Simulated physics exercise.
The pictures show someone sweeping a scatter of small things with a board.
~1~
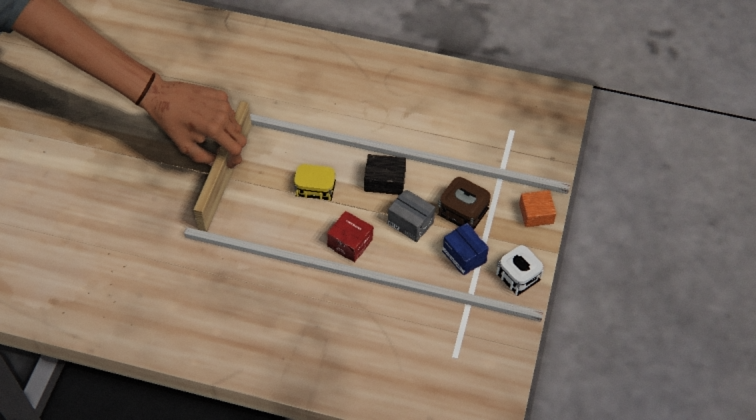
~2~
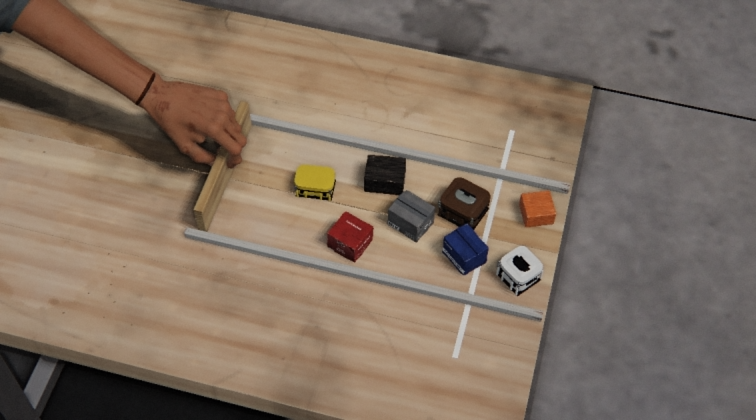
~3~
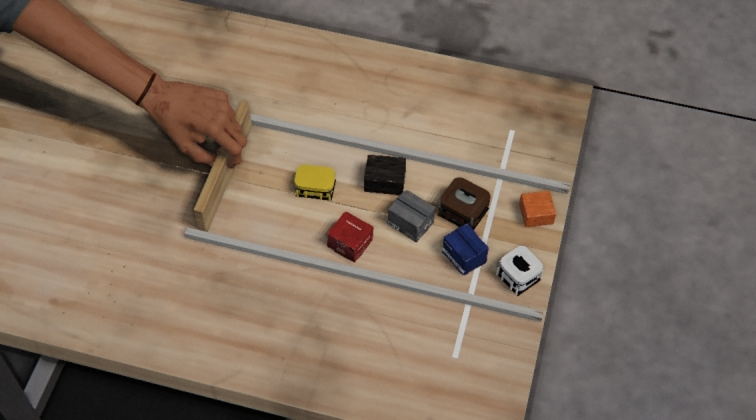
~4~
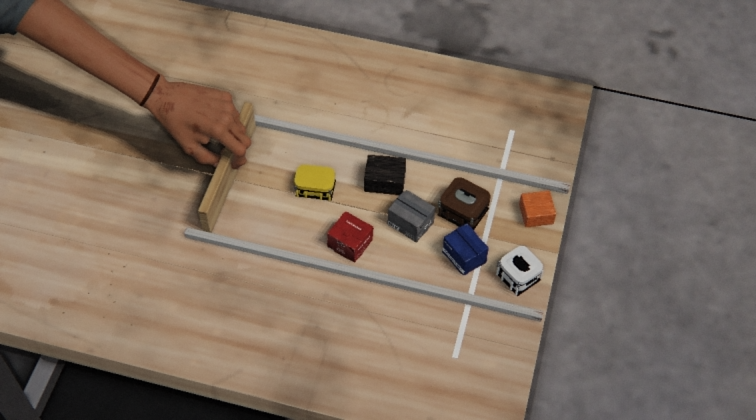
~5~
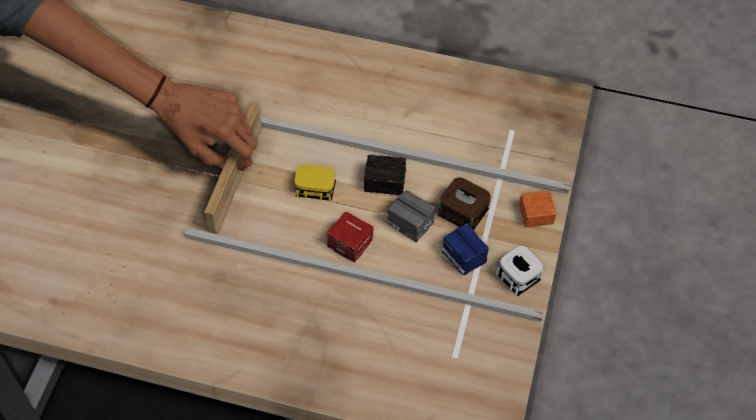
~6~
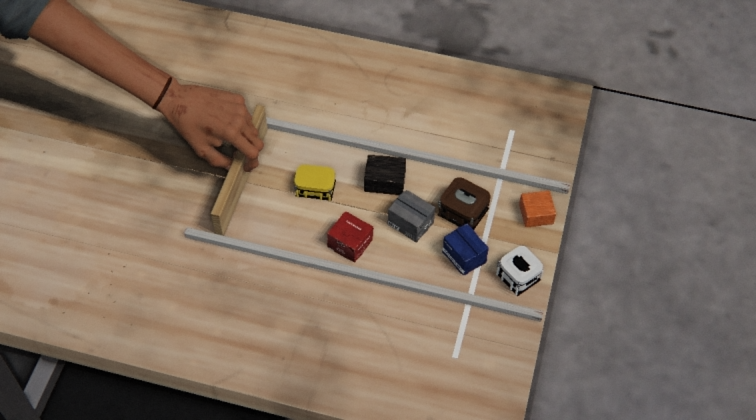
A hand holding a wooden board upright between two rails, then sliding it slightly right toward small colourful boxes that stay still.
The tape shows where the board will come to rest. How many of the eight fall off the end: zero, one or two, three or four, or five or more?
Outcome: The number that fall off is one or two.
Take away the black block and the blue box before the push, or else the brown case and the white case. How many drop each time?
It would be 1 and 0.
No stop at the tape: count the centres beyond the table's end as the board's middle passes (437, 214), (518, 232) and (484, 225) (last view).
Past the end: 0, 5 and 2.
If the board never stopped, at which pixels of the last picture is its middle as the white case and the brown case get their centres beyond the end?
Its middle is around (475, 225) and around (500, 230).
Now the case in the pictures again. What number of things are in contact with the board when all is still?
In contact: 3.
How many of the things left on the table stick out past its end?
It comes to 1.
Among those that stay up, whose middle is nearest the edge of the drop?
That is the brown case.
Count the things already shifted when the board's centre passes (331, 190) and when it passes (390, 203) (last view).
2 and 5.
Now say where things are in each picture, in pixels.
Orange block (538, 209); white case (520, 270); blue box (465, 250); board (224, 166); tape (486, 237), in the first picture.
White case (520, 270); red box (350, 237), in the second picture.
Blue box (465, 250); grey box (411, 216), in the third picture.
Orange block (538, 209); black block (385, 175), in the fourth picture.
White case (520, 270); board (234, 168), in the fifth picture.
Orange block (538, 209); white case (520, 270); blue box (465, 250); board (241, 170); tape (486, 237), in the sixth picture.
Early on, none off yet; orange block at rest near (538, 209); white case at rest near (520, 270); blue box at rest near (465, 250).
Finally, the number that fall off is one or two; lost, white case and orange block.
